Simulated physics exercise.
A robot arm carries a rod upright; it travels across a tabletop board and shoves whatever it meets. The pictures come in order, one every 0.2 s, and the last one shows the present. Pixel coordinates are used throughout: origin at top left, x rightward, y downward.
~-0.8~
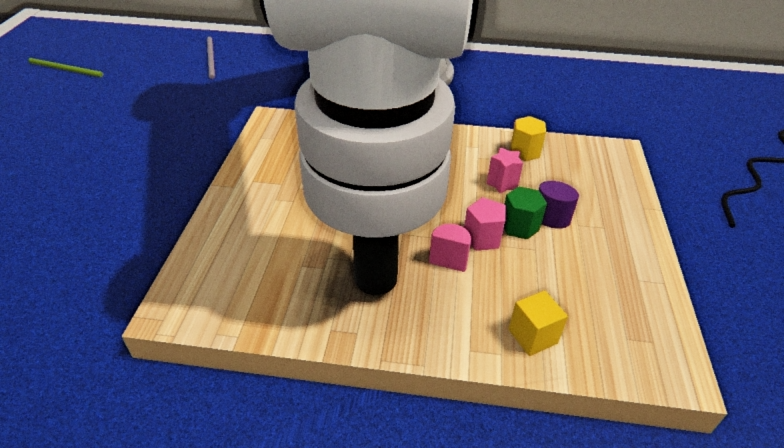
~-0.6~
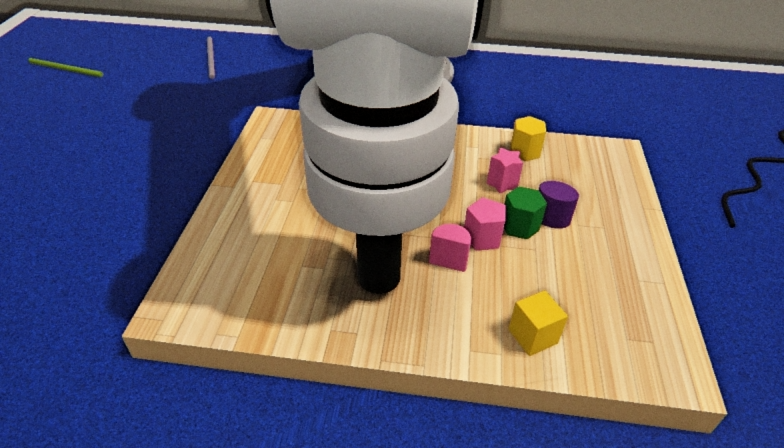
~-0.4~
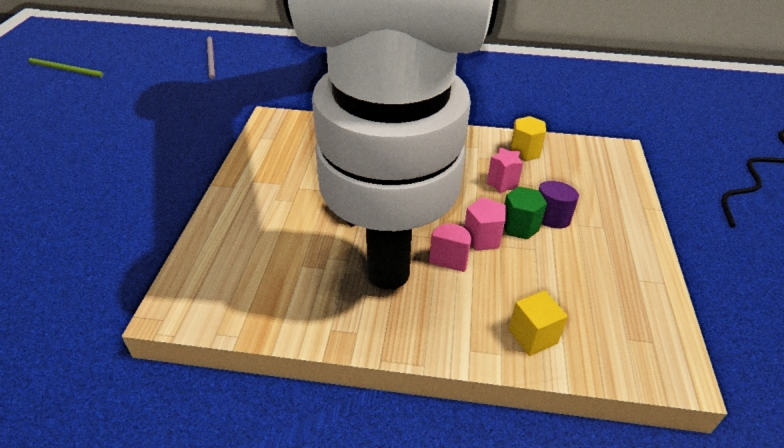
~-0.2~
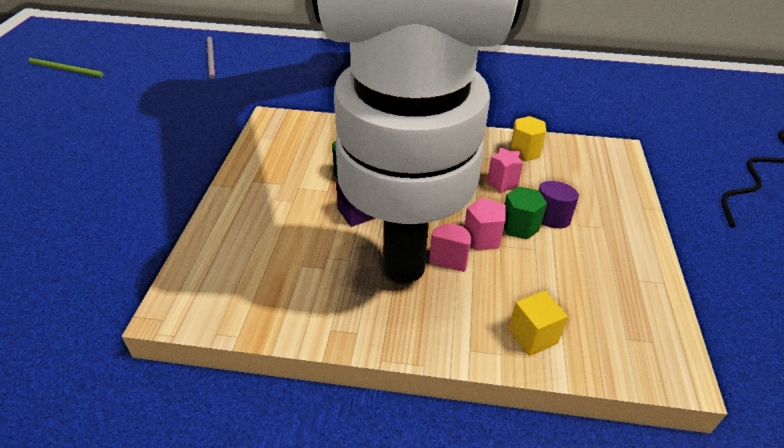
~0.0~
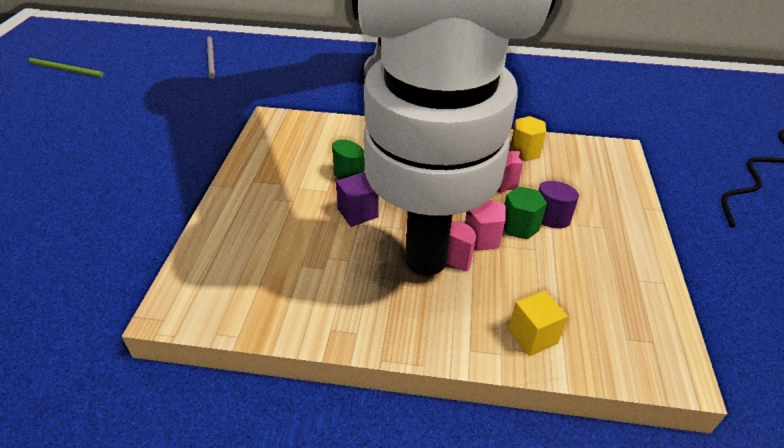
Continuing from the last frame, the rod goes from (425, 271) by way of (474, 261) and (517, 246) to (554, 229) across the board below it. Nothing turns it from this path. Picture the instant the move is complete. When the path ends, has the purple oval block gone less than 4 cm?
Final answer: No.
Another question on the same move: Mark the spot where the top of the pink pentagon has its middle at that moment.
In the picture, that point is around (507, 190).
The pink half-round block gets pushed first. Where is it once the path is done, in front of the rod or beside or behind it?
Pushed along.
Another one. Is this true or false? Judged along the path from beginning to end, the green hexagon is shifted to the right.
That claim is false.
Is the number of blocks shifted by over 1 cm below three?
No, it doesn't check out.
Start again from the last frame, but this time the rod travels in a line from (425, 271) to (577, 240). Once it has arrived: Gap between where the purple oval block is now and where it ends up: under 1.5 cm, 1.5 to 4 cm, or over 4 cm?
If I had to pick, the purple oval block travels from 1.5 to 4 cm here.
The first path, step by step. One third of the way, rod at (476, 250); pink half-round block at (501, 219); pink pentagon at (504, 198), turned 35° anticlockwise; green hexagon at (536, 191), turned 15° anticlockwise; purple oval block at (567, 186), turned 25° clockwise.
Two thirds of the way, rod at (520, 236); pink half-round block at (545, 206), turned 15° clockwise; pink pentagon at (507, 190), turned 70° anticlockwise; green hexagon at (541, 184); purple oval block at (574, 183), turned 40° clockwise.
At the end, rod at (557, 219); pink half-round block at (584, 191), turned 30° clockwise; pink pentagon at (507, 190), turned 70° anticlockwise; green hexagon at (542, 177), turned 40° anticlockwise; purple oval block at (588, 174), turned 15° clockwise.
